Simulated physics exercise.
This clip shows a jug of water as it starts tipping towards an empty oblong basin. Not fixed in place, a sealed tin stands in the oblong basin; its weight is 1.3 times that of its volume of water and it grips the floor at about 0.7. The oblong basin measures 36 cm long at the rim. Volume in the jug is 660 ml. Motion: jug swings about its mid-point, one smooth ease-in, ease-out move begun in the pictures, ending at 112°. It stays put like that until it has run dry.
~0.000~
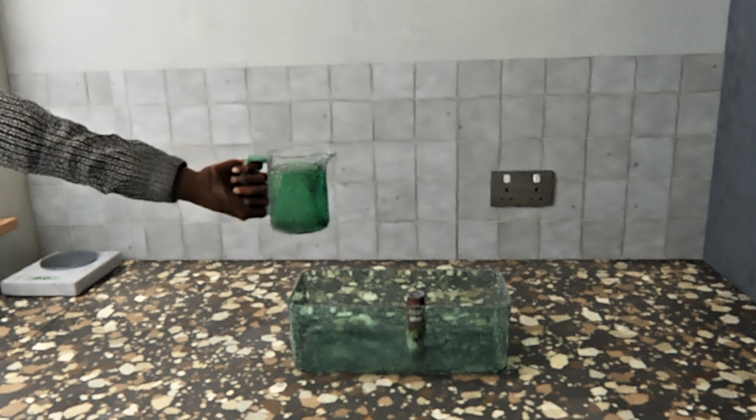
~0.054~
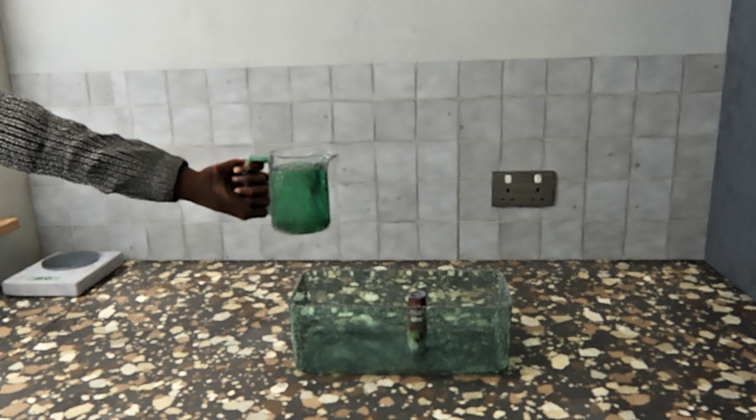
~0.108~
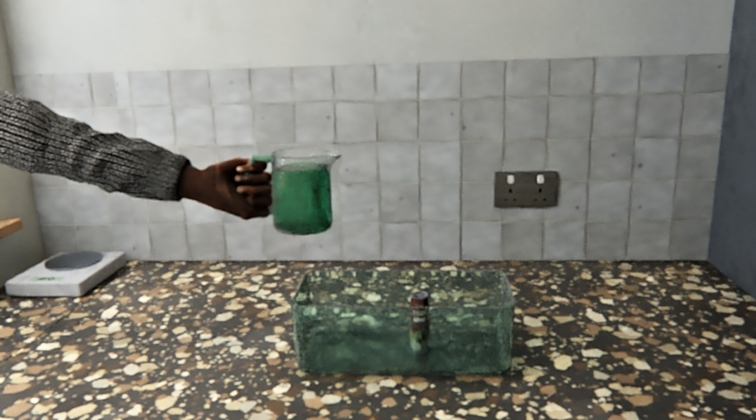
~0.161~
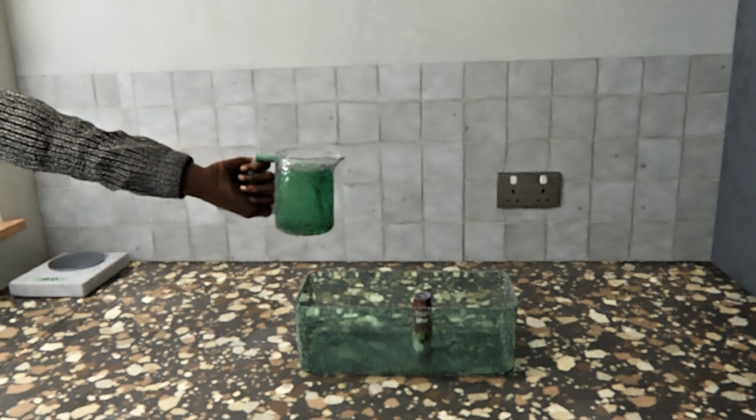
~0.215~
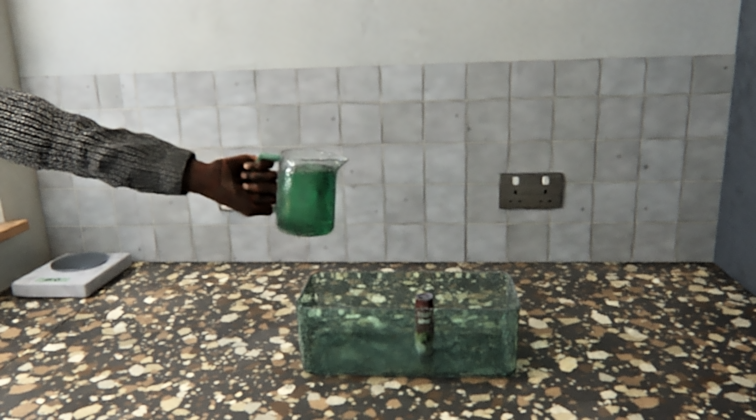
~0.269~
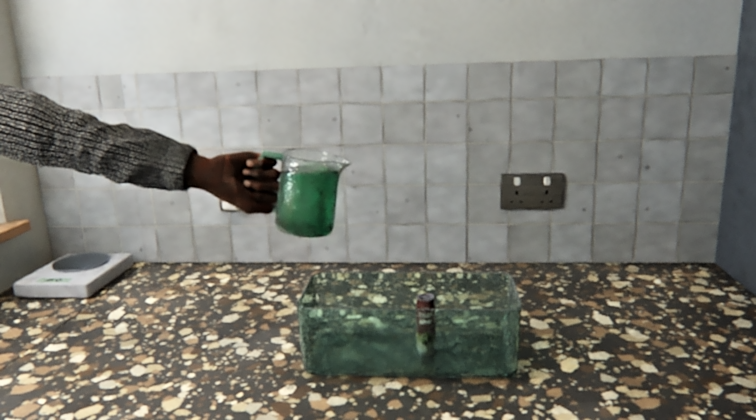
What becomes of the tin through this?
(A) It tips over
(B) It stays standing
Option B: It stays standing.
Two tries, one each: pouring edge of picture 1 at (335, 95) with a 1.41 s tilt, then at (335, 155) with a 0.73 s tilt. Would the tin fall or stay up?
Trial 1 - tin tips; trial 2 - tin stays standing.
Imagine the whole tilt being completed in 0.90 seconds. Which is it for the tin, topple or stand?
The tin would stay balanced.
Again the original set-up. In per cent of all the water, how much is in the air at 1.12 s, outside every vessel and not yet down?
Close to 24 in every hundred parts.
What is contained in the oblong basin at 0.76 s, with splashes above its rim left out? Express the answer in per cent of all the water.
Around 2 percent.
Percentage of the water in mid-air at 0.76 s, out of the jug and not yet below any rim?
Some 10 % is the figure.
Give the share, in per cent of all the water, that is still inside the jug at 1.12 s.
32 %.
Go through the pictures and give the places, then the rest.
In the first frame, tilt 0°; pouring edge (336, 153); surface from (271, 167) to (325, 166); the oblong basin's rim runs from (296, 287) to (506, 288); the tin's top is at (416, 297).
In the second frame, tilt 0°; pouring edge (338, 153); surface from (272, 167) to (326, 167).
In the third frame, tilt 2°; pouring edge (341, 155); surface from (275, 168) to (329, 168).
In the fourth frame, tilt 4°; pouring edge (345, 157); surface from (278, 168) to (333, 168).
In the fifth frame, tilt 6°; pouring edge (349, 160); surface from (282, 170) to (336, 169).
In the sixth frame, tilt 10°; pouring edge (352, 163); surface from (284, 170) to (339, 169).
After 0.76 s the tilt is 63° and 88 per cent is still to pour; the tin stands where it began.
After 1.12 s the tilt is 101° and 32 per cent is still to pour; the tin stands where it began.
After 1.50 s the tilt is 112° and 1 per cent is still to pour; the tin stands where it began.
After 1.91 s the tilt is 112° and 0 per cent is still to pour; the tin stands where it began.
In the end the tin stands where it began.
